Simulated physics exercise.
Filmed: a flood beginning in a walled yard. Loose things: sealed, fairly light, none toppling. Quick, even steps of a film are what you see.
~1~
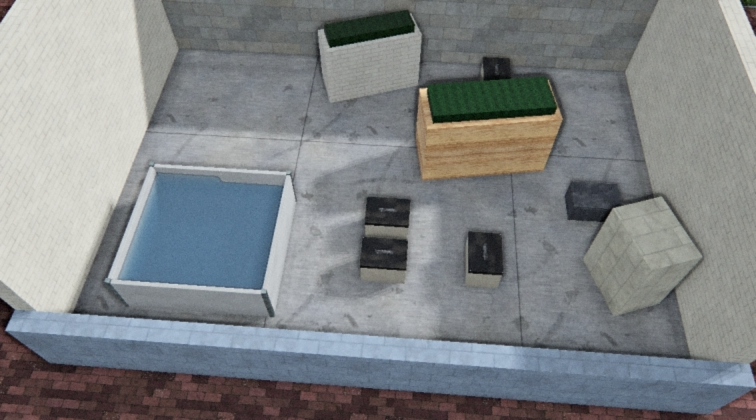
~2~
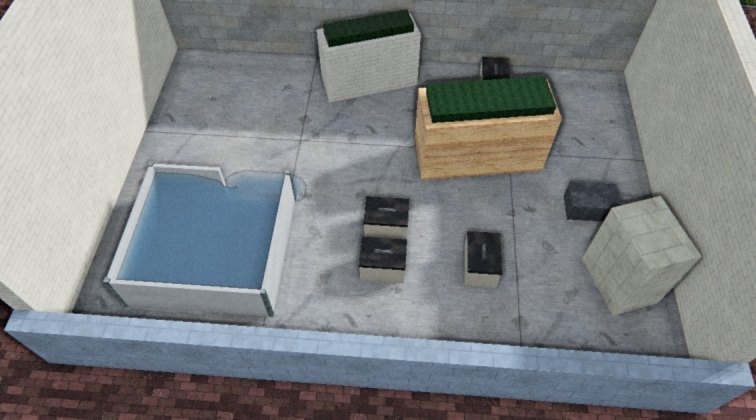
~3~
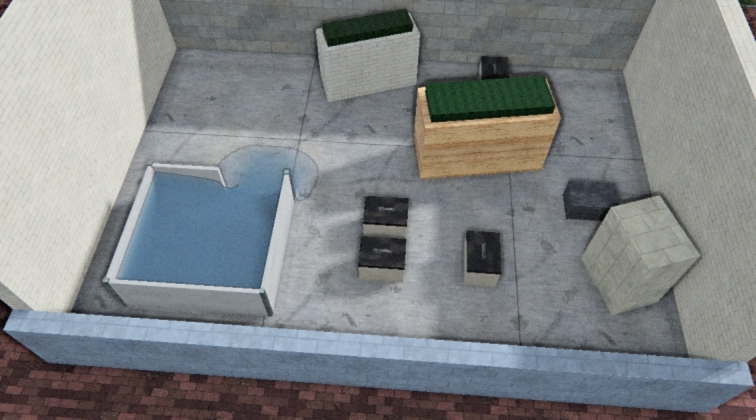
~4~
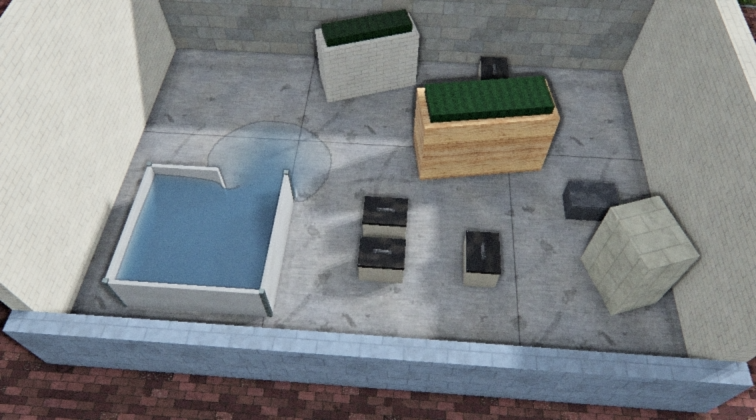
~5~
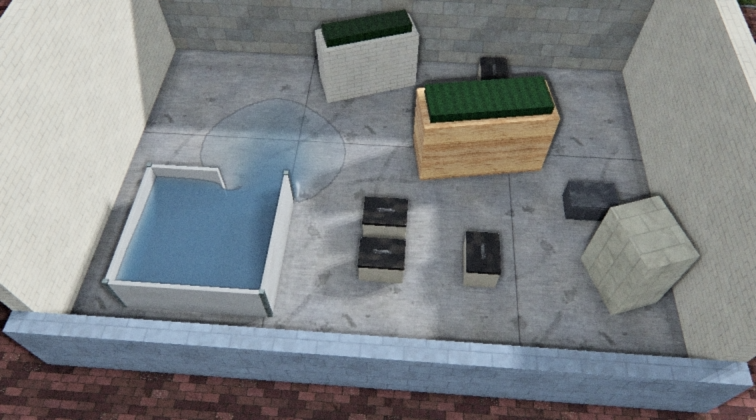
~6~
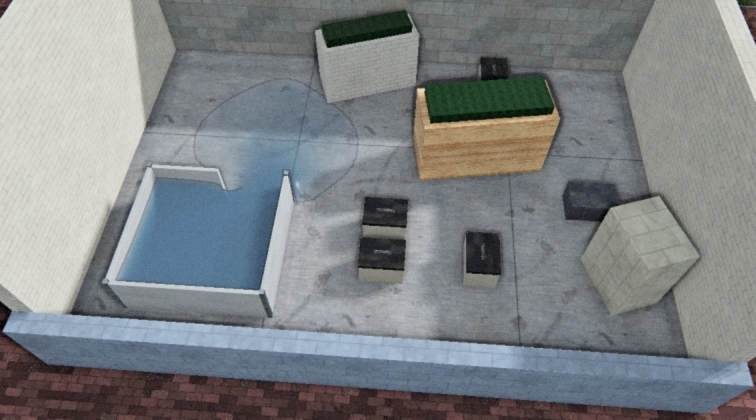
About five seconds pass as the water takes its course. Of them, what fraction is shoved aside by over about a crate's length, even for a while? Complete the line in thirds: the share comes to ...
The share comes to less than a third.
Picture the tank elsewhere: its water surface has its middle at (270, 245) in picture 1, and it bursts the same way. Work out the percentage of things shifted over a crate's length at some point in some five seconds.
Some 20 per cent.
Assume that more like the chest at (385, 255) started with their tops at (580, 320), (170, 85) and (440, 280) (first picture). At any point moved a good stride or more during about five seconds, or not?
Listed in sequence, the answers are remains nearby, displaced a stride and remains nearby.
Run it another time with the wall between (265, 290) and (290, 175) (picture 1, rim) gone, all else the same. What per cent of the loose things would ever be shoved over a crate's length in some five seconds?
Around 80 in a hundred.
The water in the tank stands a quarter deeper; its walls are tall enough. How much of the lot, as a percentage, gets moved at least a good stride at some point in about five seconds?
Share displaced: Approx. 20 percent.
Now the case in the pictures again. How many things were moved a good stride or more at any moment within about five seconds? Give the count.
I count 1 of them.
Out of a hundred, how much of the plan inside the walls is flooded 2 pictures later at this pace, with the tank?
Roughly 25 %.
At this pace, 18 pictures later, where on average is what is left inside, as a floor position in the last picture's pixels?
Around pixel (494, 211).
A moment on, 0 of 5 are well off their spots; 0 afloat.
Next, 0 of 5 are well off their spots; 0 afloat.
Later, 1 of 5 are well off their spots; 0 afloat.
In the end, 1 of 5 are well off their spots, and 1 have been at some point; 1 afloat.
